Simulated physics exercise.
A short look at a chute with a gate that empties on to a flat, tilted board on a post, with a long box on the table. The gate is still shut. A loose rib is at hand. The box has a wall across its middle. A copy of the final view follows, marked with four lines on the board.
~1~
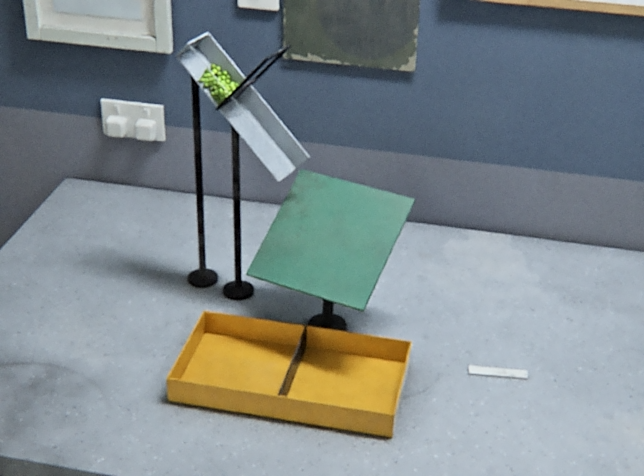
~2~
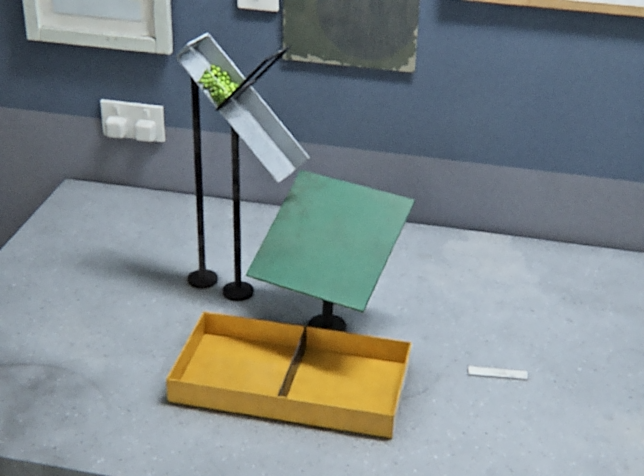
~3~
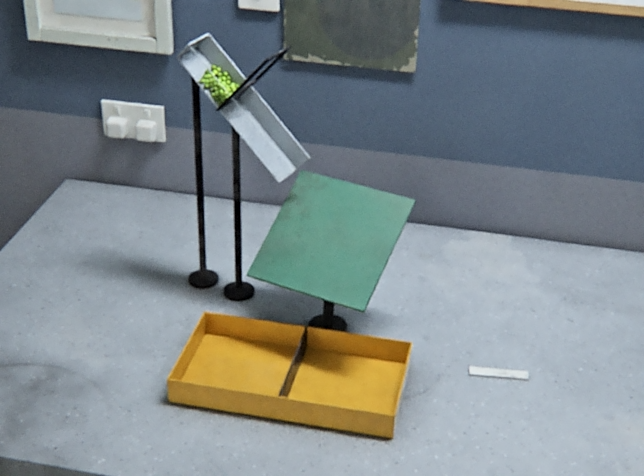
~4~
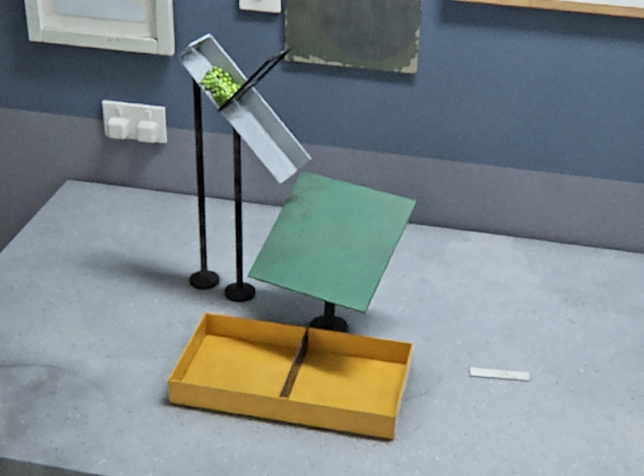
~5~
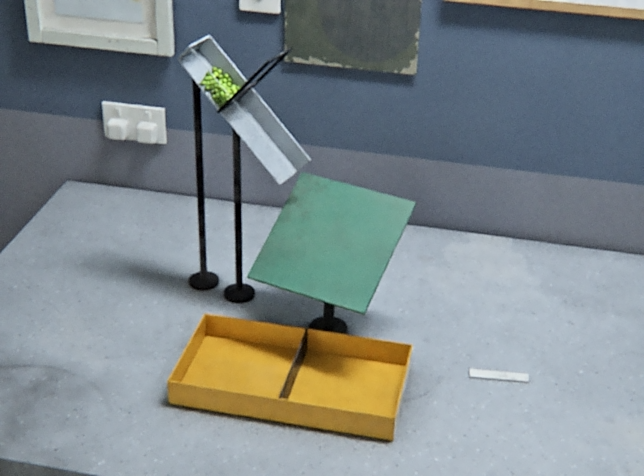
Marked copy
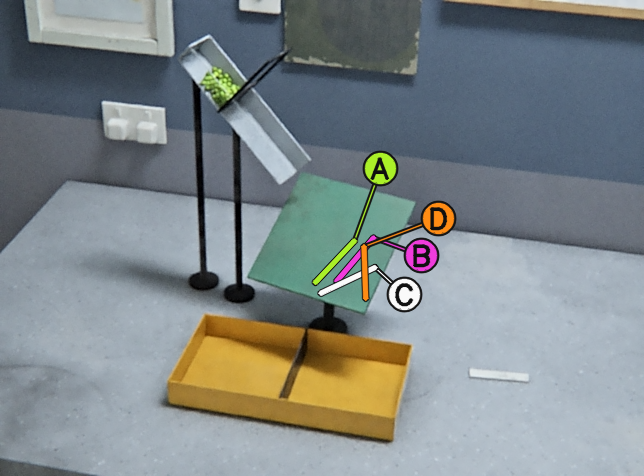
Green tilted board on a post standing below a gated chute holding green pellets, above a divided yellow box, with nothing moving.
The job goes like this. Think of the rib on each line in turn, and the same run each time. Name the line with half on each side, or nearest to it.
Take B.
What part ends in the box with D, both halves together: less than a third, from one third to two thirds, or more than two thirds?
Line D gives more than two thirds.
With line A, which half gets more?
More lands on the left.
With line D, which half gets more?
Right.
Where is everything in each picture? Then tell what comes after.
In the first picture, load behind the gate (226, 86), dried peas; lip of the chute (287, 175), sloping fairly steeply.
In the second picture, middle of the board (330, 237), tilted fairly steeply; middle of its low edge (303, 292); of its high edge (356, 184).
In the third picture, front corners of the box (168, 379) and (394, 415); front end of its middle wall (279, 397); gate still shut (245, 87).
In the fourth picture, middle of the load (228, 88); lip (289, 177).
In the fifth picture, middle of the load (228, 89); lip (289, 178).
On the marked copy, line A from (354, 240) to (315, 282); line B from (373, 237) to (336, 281); line C from (375, 267) to (320, 293); line D from (364, 246) to (365, 298).
For line A, of what is caught, the larger part in the left half, roughly a quarter in the right.
For line B, of what is caught, roughly two thirds in the left half, roughly a third in the right.
For line C, of what is caught, the larger part in the left half, about a tenth in the right.
For line D, of what is caught, about a tenth in the left half, the larger part in the right.
